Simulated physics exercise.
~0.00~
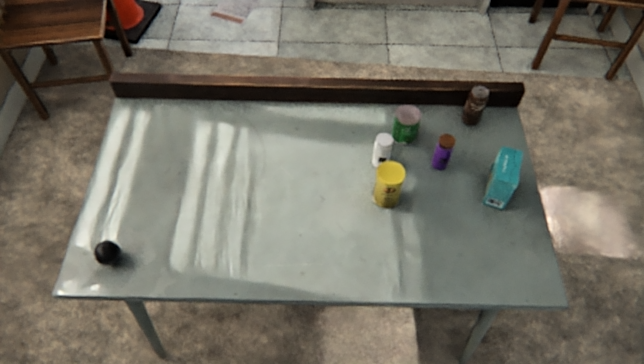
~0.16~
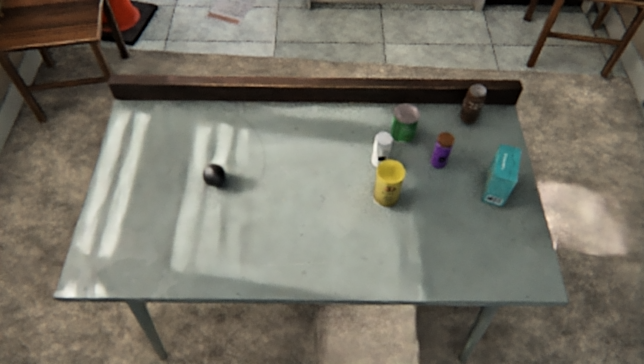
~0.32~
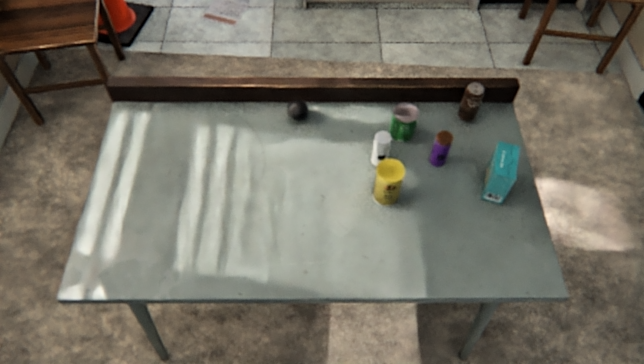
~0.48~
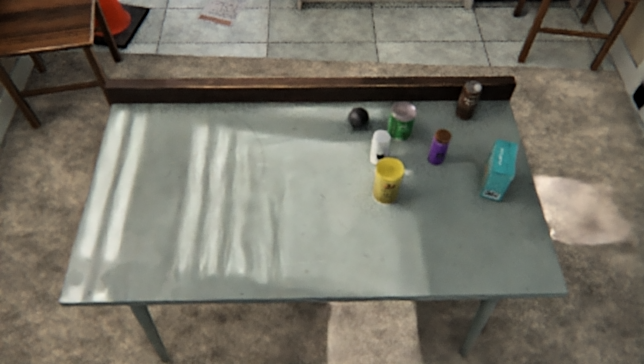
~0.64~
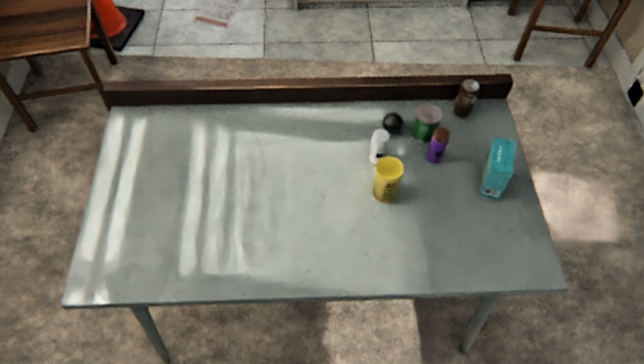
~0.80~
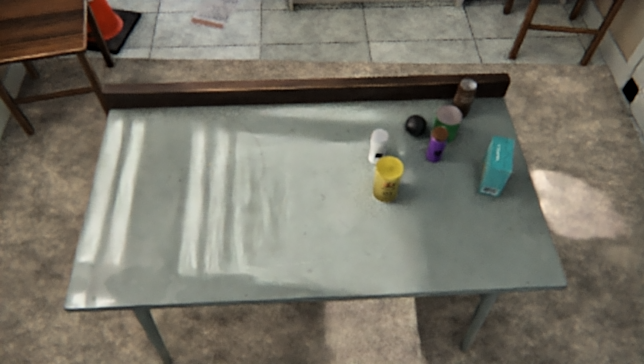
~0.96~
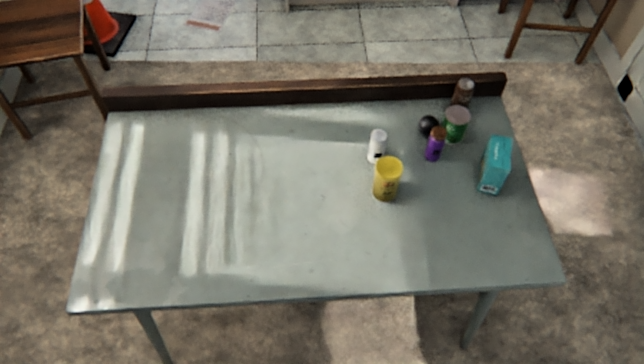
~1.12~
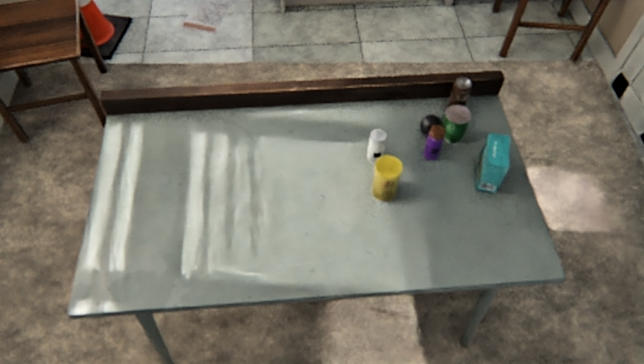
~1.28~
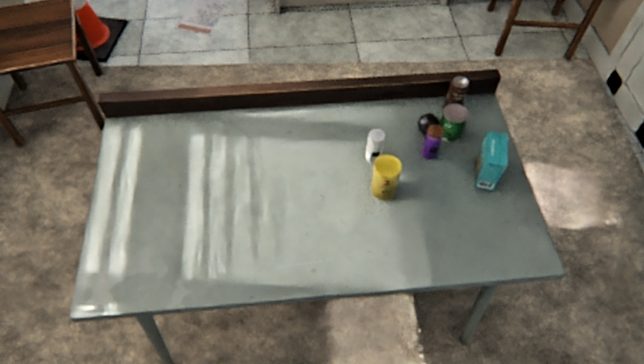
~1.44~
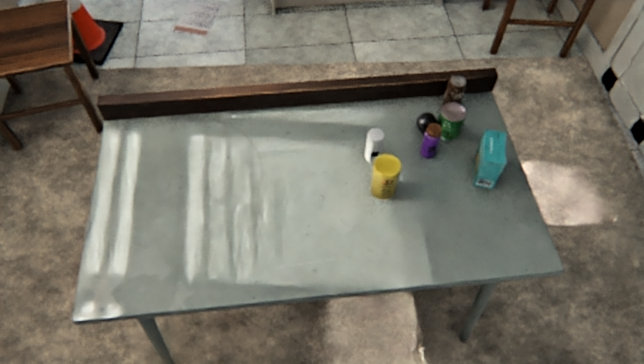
A black ball rolled across the table from the near left, bounced off the wooden strip along the far edge, and pushed a green tin to the right, stopping beside it while the tin stayed upright and the other items stayed put.
